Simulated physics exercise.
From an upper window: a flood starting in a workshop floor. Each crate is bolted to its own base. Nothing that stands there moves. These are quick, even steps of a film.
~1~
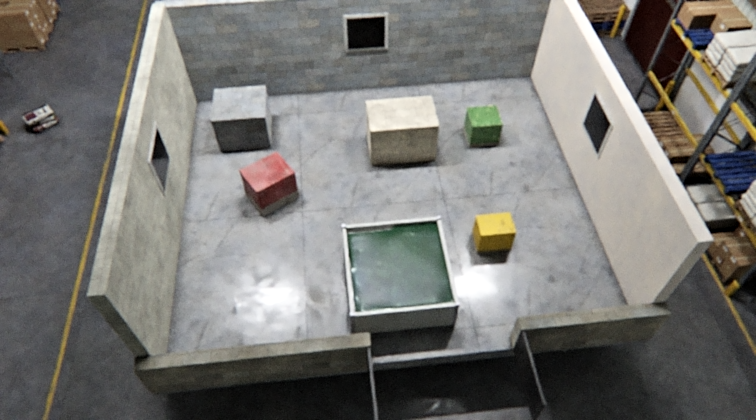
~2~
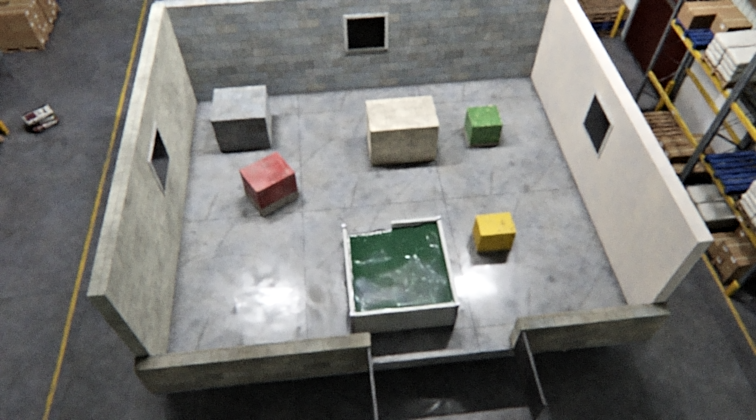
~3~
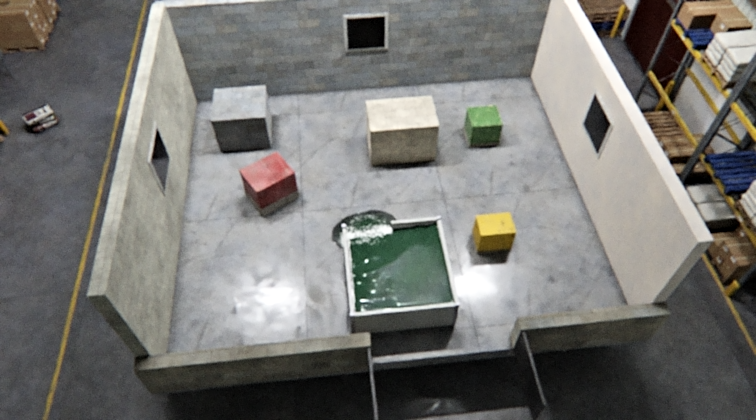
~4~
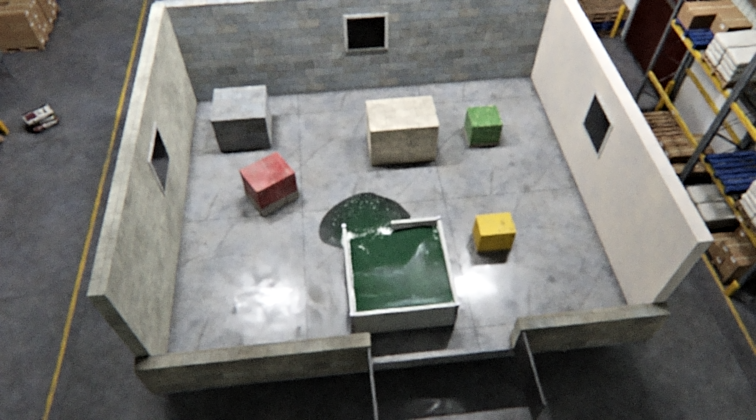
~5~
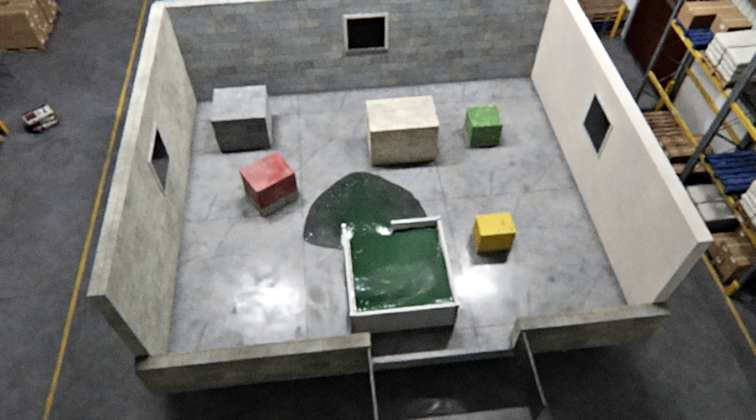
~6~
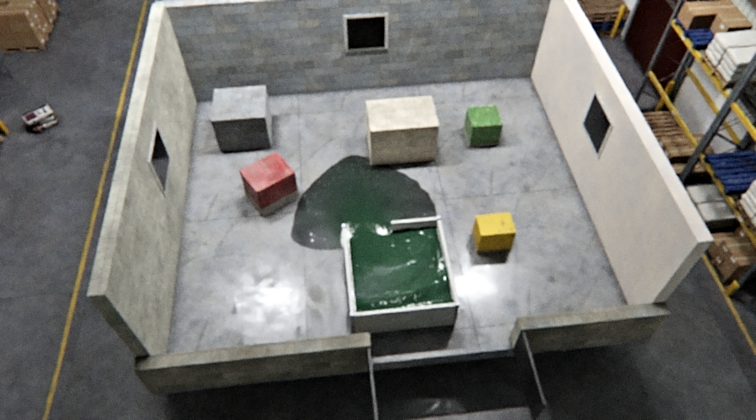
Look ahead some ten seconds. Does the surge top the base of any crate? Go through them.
The red crate escapes dry; the green crate escapes dry; the yellow crate escapes dry.
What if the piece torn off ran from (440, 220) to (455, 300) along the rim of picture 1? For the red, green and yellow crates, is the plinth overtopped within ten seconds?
The red crate keeps dry; the green crate is wetted; the yellow crate takes water.
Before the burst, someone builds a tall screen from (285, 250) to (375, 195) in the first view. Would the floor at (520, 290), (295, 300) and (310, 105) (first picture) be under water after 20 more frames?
One after the other: Dry, flooded, dry.
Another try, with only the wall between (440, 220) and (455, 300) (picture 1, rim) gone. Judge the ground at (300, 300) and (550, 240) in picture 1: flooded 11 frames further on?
In turn: Free of water, flooded.
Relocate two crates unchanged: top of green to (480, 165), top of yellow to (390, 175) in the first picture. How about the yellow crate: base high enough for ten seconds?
One by one: Yellow crate takes water.
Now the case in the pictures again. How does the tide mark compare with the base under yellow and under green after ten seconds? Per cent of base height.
Roughly 50 per cent, then 60 per cent.
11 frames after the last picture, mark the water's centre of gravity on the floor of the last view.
Around (375, 226).
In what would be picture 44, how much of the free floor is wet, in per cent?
Some 70 per cent.
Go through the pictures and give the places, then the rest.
The tank at (398, 266) is whole and still, in the first picture.
Water pours out on the tank's far side and has run to a hidden place, in the second picture.
Water pours out on the tank's far side and has run to (384, 215), in the third picture.
Water pours out on the tank's far side and has run to (370, 196), in the fourth picture.
Water pours out on the tank's far side and has run to (351, 177), in the fifth picture.
Water pours out on the tank's far side and has run to (354, 158), in the sixth picture.
A moment on, water covers 20 % of the floor; the red crate water round its plinth, the green crate not reached, the yellow crate not reached.
Next, water covers 30 % of the floor; the red crate water round its plinth, the green crate water round its plinth, the yellow crate water round its plinth.
Then, water covers 45 % of the floor; the red crate water round its plinth, the green crate water round its plinth, the yellow crate water round its plinth.
Later, water covers 70 % of the floor; the red crate water round its plinth, the green crate water round its plinth, the yellow crate water round its plinth.
In the end, water covers 90 % of the floor; the red crate stayed above the water, the green crate stayed above the water, the yellow crate stayed above the water.
